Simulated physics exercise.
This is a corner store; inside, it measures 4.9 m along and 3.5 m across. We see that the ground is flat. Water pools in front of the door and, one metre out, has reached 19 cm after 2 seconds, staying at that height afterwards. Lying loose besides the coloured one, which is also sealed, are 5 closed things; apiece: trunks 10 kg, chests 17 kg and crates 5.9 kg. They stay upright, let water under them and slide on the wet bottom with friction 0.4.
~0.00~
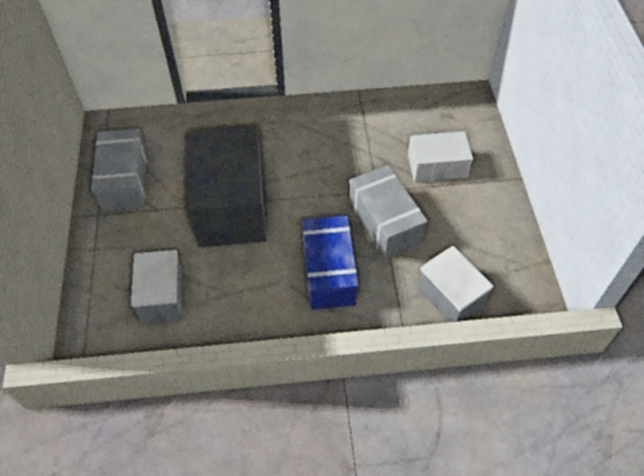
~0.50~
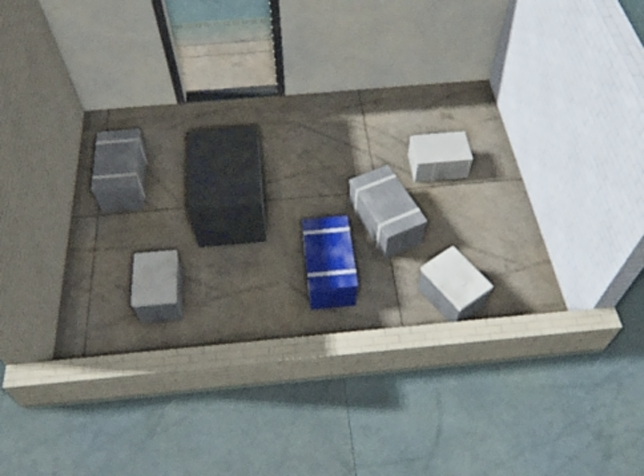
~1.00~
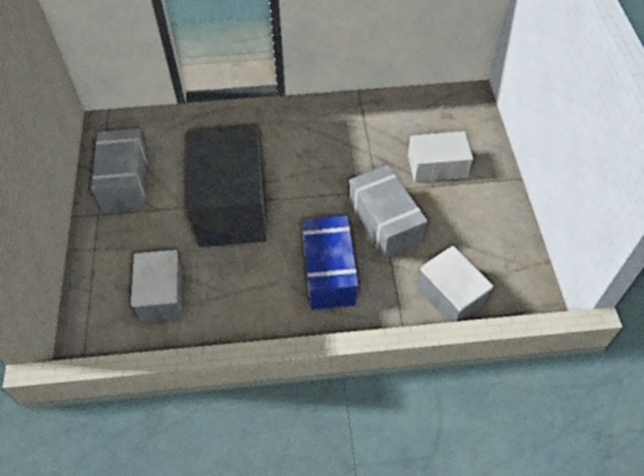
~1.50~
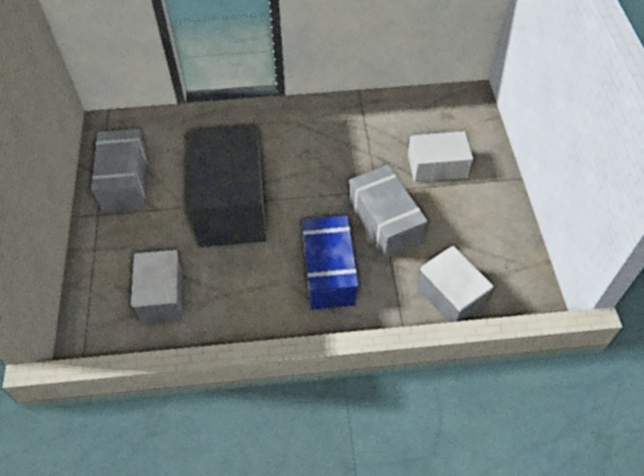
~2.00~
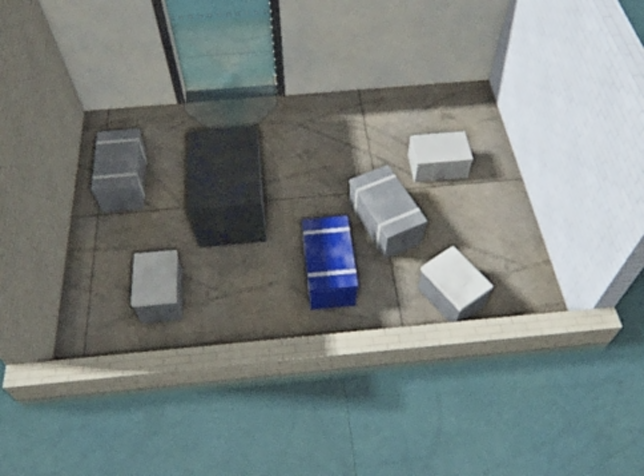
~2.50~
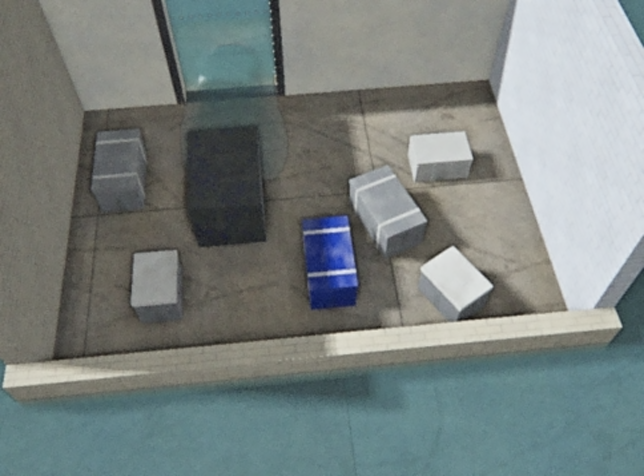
Water surrounds a small walled room and spreads in through the doorway while the boxes stay still.
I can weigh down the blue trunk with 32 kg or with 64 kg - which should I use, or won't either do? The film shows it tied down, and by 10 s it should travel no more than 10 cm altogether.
Go with the lighter one.
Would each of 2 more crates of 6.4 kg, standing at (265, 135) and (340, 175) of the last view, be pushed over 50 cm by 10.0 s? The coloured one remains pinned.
Those two come out over the line and over the line, in that order.
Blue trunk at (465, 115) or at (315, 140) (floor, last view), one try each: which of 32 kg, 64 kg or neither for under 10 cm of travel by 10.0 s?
One by one: The small mass suffices; only the big mass suffices.
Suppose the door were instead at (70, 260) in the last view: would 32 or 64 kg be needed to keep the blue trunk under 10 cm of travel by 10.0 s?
Then only the larger load is enough.
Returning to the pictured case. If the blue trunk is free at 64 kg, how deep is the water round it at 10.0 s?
Around 7 cm.
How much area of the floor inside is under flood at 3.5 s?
Wet area: Approx. 5.0 m2.
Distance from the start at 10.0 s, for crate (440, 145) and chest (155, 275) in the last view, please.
Net displacement, in order: 100 cm; 5 cm.
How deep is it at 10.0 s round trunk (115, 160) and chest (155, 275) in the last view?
Depth approx. 6 cm / 7 cm.
After 3.5 s the blue trunk would be 0 cm from its start with 32 kg and 0 cm from its start with 64 kg; 1 cm of water round it then.
After 4.5 s the blue trunk would be 0 cm from its start with 32 kg and 0 cm from its start with 64 kg; 2 cm of water round it then.
After 7.0 s the blue trunk would be 0 cm from its start with 32 kg and 0 cm from its start with 64 kg; 4 cm of water round it then.
After 10.0 s the blue trunk would be 0 cm from its start with 32 kg and 0 cm from its start with 64 kg; 7 cm of water round it then.
